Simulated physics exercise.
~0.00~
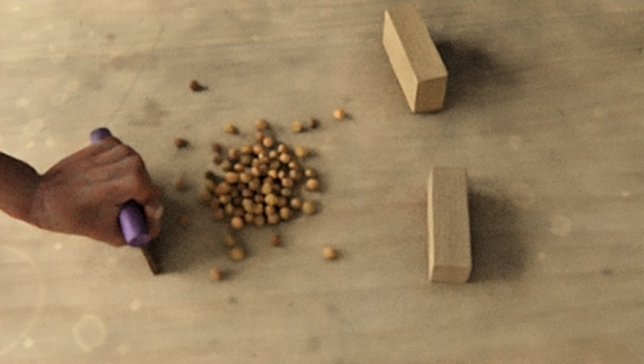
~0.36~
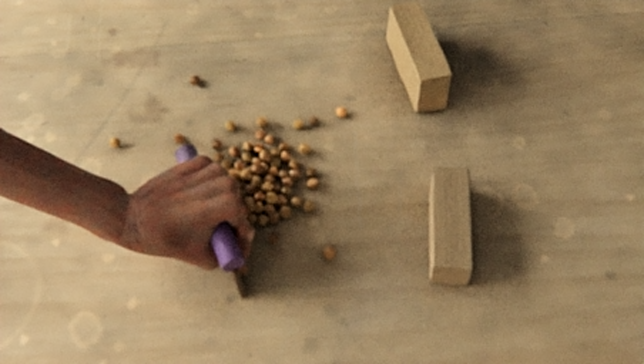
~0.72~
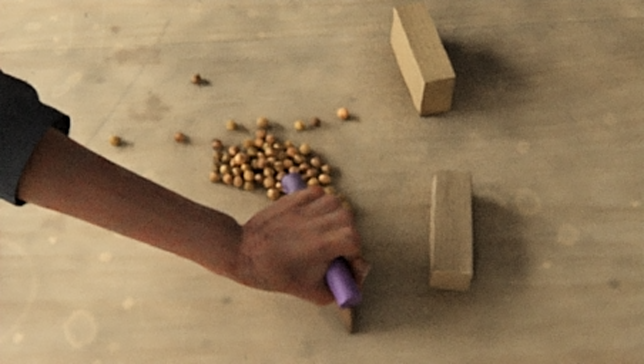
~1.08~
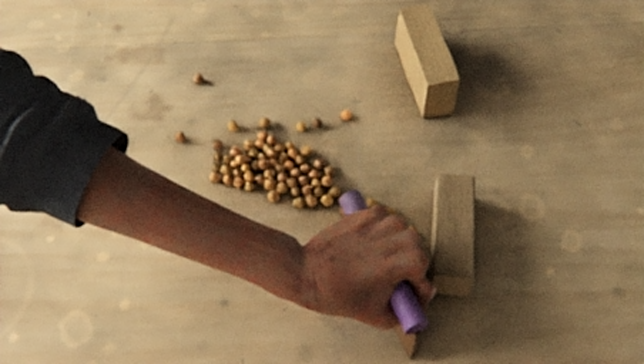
A hand gripping a purple-handled scraper starts at the left of a loose pile of small wooden beads on a pale tabletop, with two wooden blocks standing apart on the right. The hand moves rightwards and slightly downwards, bringing the scraper against the lower left side of the pile. It carries on past the lower edge of the beads, bunching them somewhat, as a dark-sleeved forearm comes into view. Finally the scraper reaches the nearer block, while the beads remain heaped to the left of both blocks, with none in the gap.
